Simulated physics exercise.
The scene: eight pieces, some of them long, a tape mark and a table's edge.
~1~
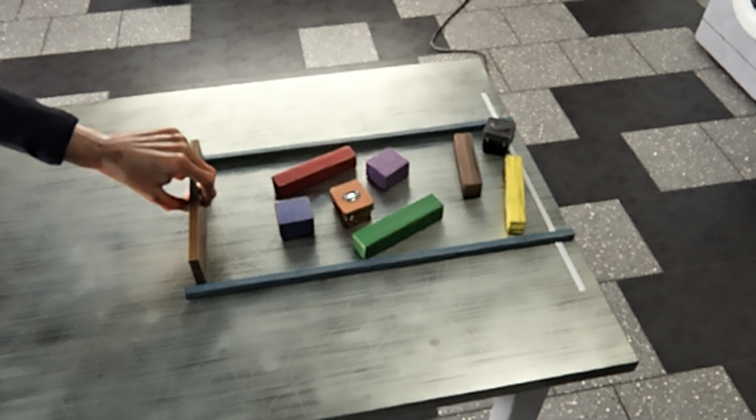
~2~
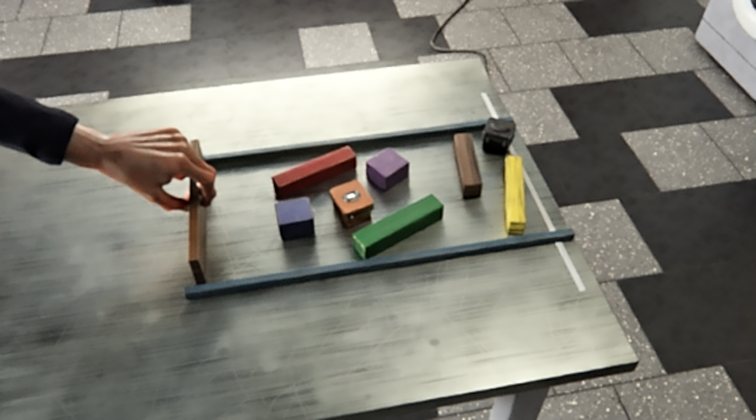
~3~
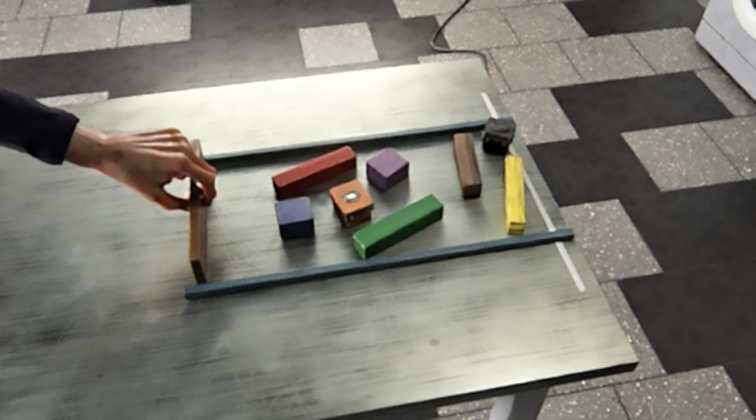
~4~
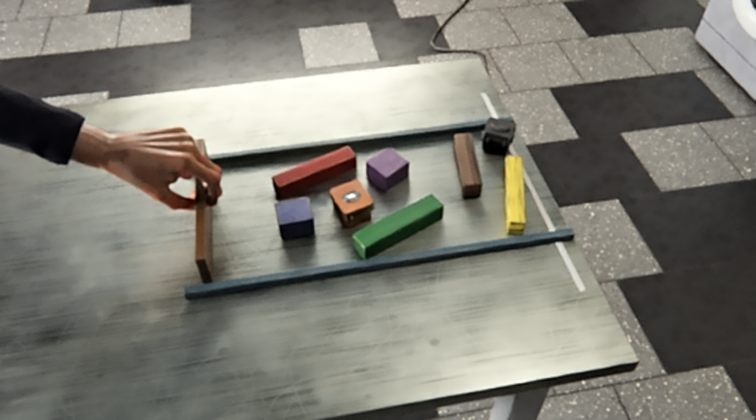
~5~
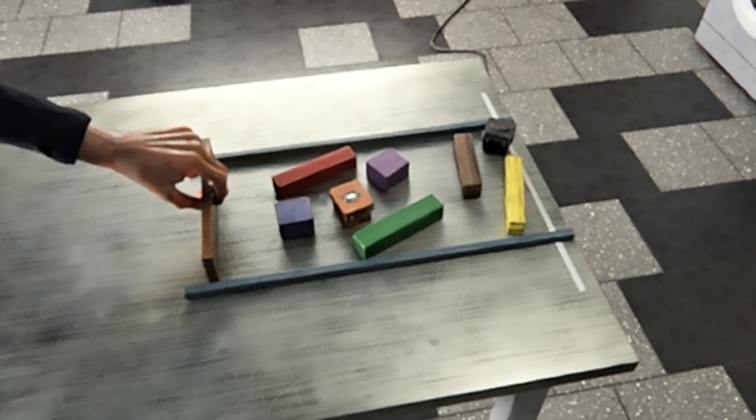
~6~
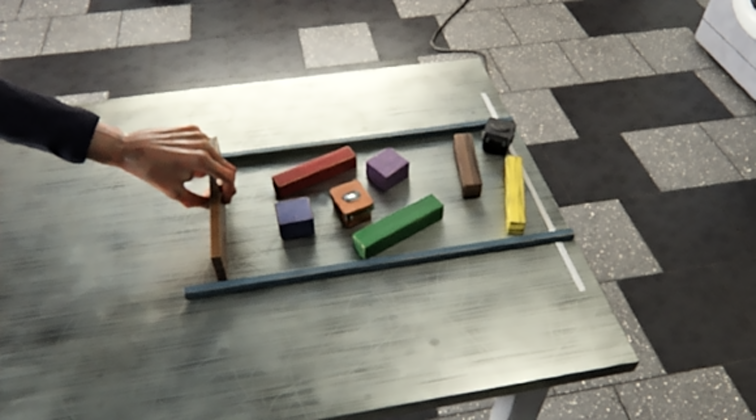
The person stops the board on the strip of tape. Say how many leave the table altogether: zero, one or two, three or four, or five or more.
The number that fall off is five or more.
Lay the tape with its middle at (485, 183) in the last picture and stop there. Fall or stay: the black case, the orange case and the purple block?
The black case drops off, the orange case is kept, the purple block remains up.
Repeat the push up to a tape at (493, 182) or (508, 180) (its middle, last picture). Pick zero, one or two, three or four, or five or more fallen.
For each place: 3 or 4; five or over.
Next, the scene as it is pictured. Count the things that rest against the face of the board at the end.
It touches 1.
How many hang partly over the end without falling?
That would be 1.
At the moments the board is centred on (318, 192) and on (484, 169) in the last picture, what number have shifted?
The counts are 3 and 8.
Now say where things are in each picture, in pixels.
In the first frame, black case (499, 136); yellow stick (515, 193); brown stick (467, 164); board (198, 208); tape (526, 177).
In the second frame, yellow stick (515, 193); purple block (387, 169).
In the third frame, brown stick (467, 165); red stick (315, 171).
In the fourth frame, black case (499, 136); orange case (352, 204).
In the fifth frame, yellow stick (515, 193); blue block (295, 218).
In the sixth frame, black case (499, 136); yellow stick (515, 193); brown stick (467, 165); board (218, 206); tape (526, 177).
Early on, none off yet; black case at rest near (499, 136); yellow stick at rest near (515, 193); brown stick at rest near (467, 165).
Finally, the number that fall off is five or more; lost, red stick, orange case, green stick, purple block, brown stick, yellow stick and black case.
